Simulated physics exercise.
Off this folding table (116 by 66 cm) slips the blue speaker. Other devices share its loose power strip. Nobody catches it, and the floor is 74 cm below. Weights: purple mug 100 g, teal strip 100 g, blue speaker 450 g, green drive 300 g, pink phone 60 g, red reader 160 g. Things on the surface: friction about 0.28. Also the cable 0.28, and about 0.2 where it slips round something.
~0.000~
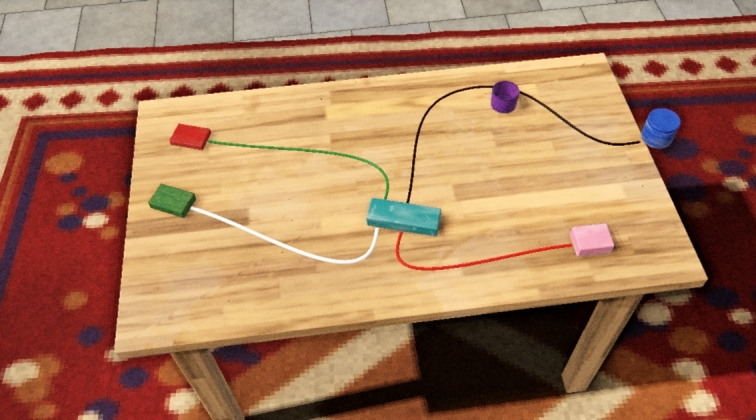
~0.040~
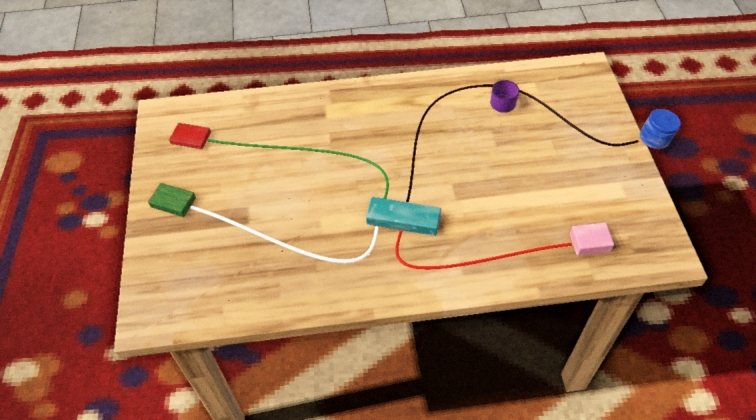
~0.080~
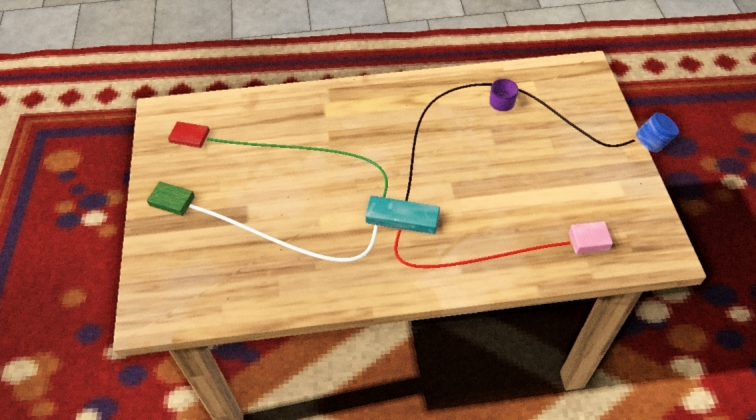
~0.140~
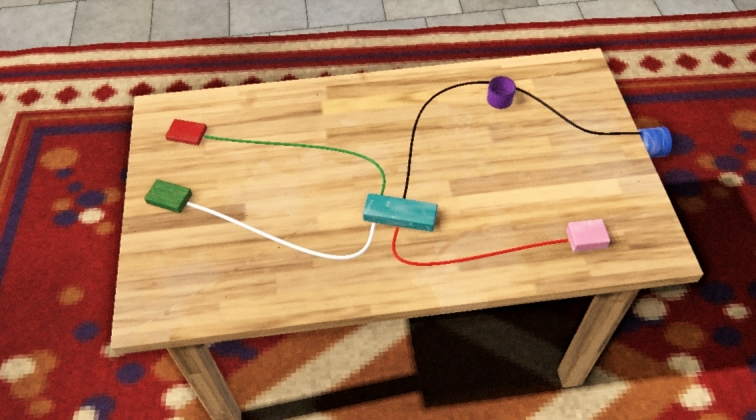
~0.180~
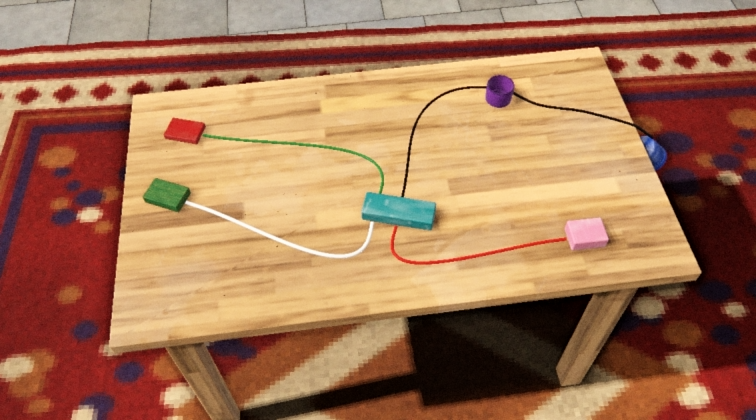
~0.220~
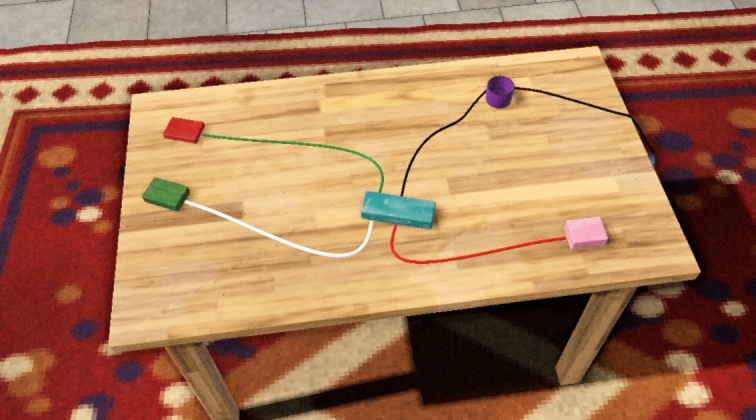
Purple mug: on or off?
It is going to fall away.
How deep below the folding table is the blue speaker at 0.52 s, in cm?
Roughly 50 centimetres.
By 0.5 s, the strip's end of the black cable at (472, 123); purple mug 39 cm off its start, teal strip 28 cm off its start, green drive 12 cm off its start.
By 0.8 s, the strip's end of the black cable at (537, 82); purple mug 58 cm off its start, teal strip 49 cm off its start, green drive 38 cm off its start.
By 1.1 s, the strip's end of the black cable at (554, 82); purple mug over the edge, teal strip 52 cm off its start at (559, 84), green drive 43 cm off its start at (364, 154).
By 1.4 s, the strip's end of the black cable at (554, 82); purple mug over the edge, teal strip 52 cm off its start, green drive 43 cm off its start.
By 2.6 s, the strip's end of the black cable at (554, 82); purple mug over the edge, teal strip 52 cm off its start at (559, 84), green drive 43 cm off its start at (364, 154), red reader 29 cm off its start at (309, 128).
